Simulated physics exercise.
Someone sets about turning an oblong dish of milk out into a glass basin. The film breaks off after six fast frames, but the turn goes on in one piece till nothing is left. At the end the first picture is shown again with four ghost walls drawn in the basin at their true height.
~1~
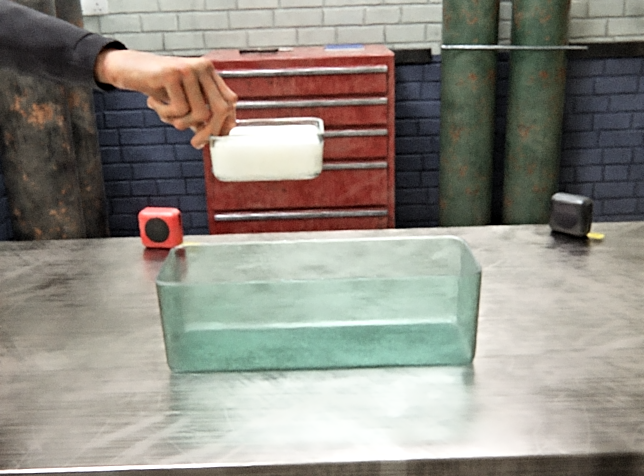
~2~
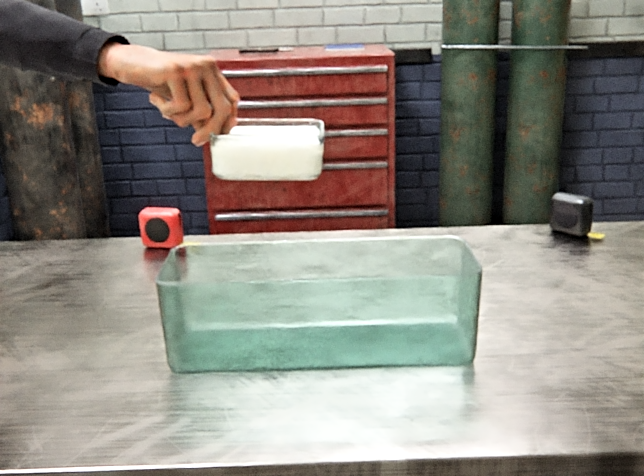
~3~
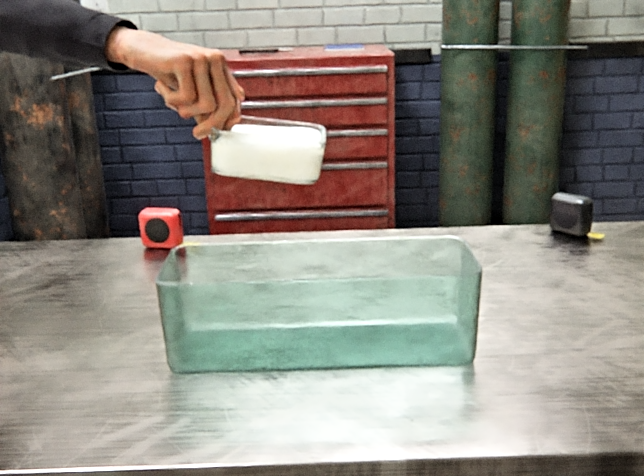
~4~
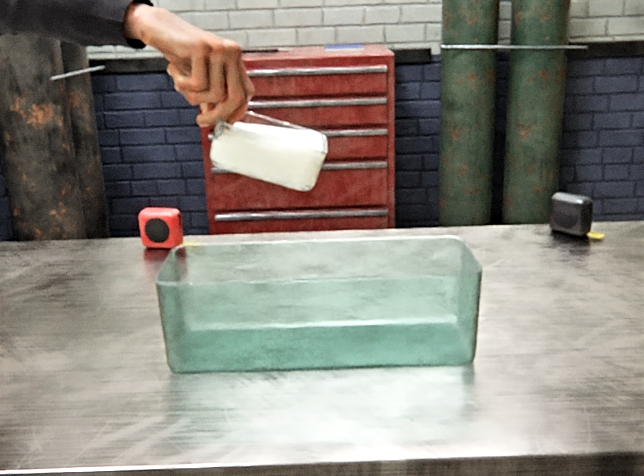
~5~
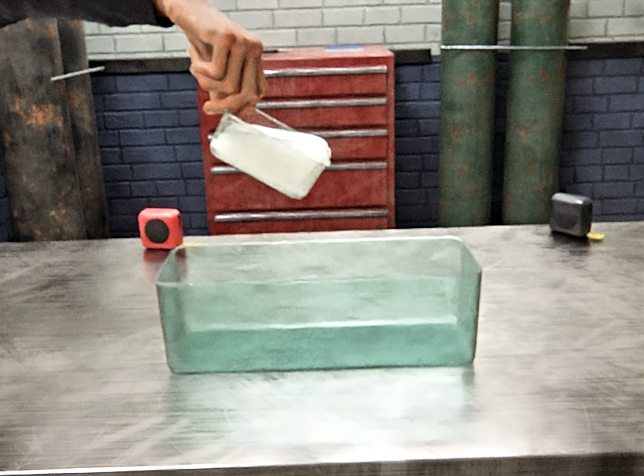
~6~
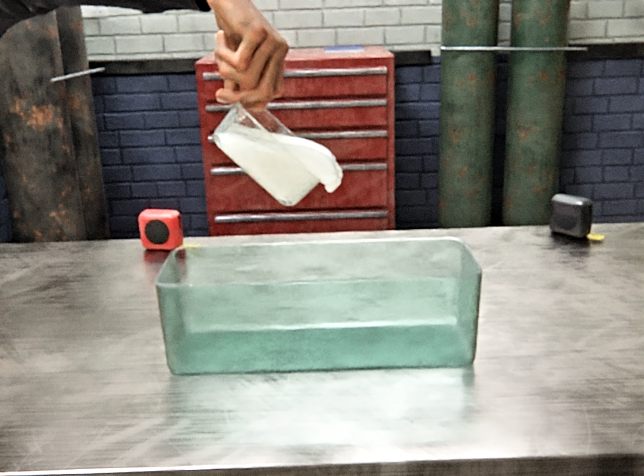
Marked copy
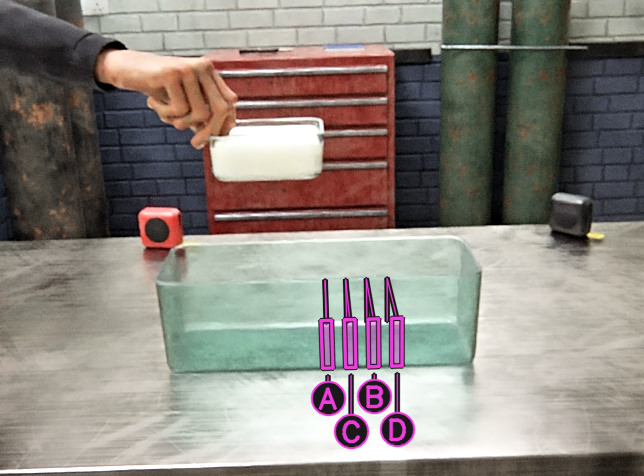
In a workshop, a hand held a small oblong dish of milk above a glass basin on a metal table, then tilted it steadily to the right until milk slipped over its lip.
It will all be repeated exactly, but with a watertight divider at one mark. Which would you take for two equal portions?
Take B.
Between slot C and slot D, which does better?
C it is.
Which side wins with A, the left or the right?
More ends on the right.
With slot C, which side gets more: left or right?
The right one.
On the marked copy, A at (328, 376); B at (374, 374); C at (351, 375); D at (397, 373).
Choosing A, about 11 % ends left of the wall and 85 % right of it; 4 % is lost outside.
Choosing B, about 54 % ends left of the wall and 42 % right of it; 4 % is lost outside.
Choosing C, about 20 % ends left of the wall and 77 % right of it; 3 % is lost outside.
Choosing D, about 91 % ends left of the wall and 1 % right of it; 7 % is lost outside.
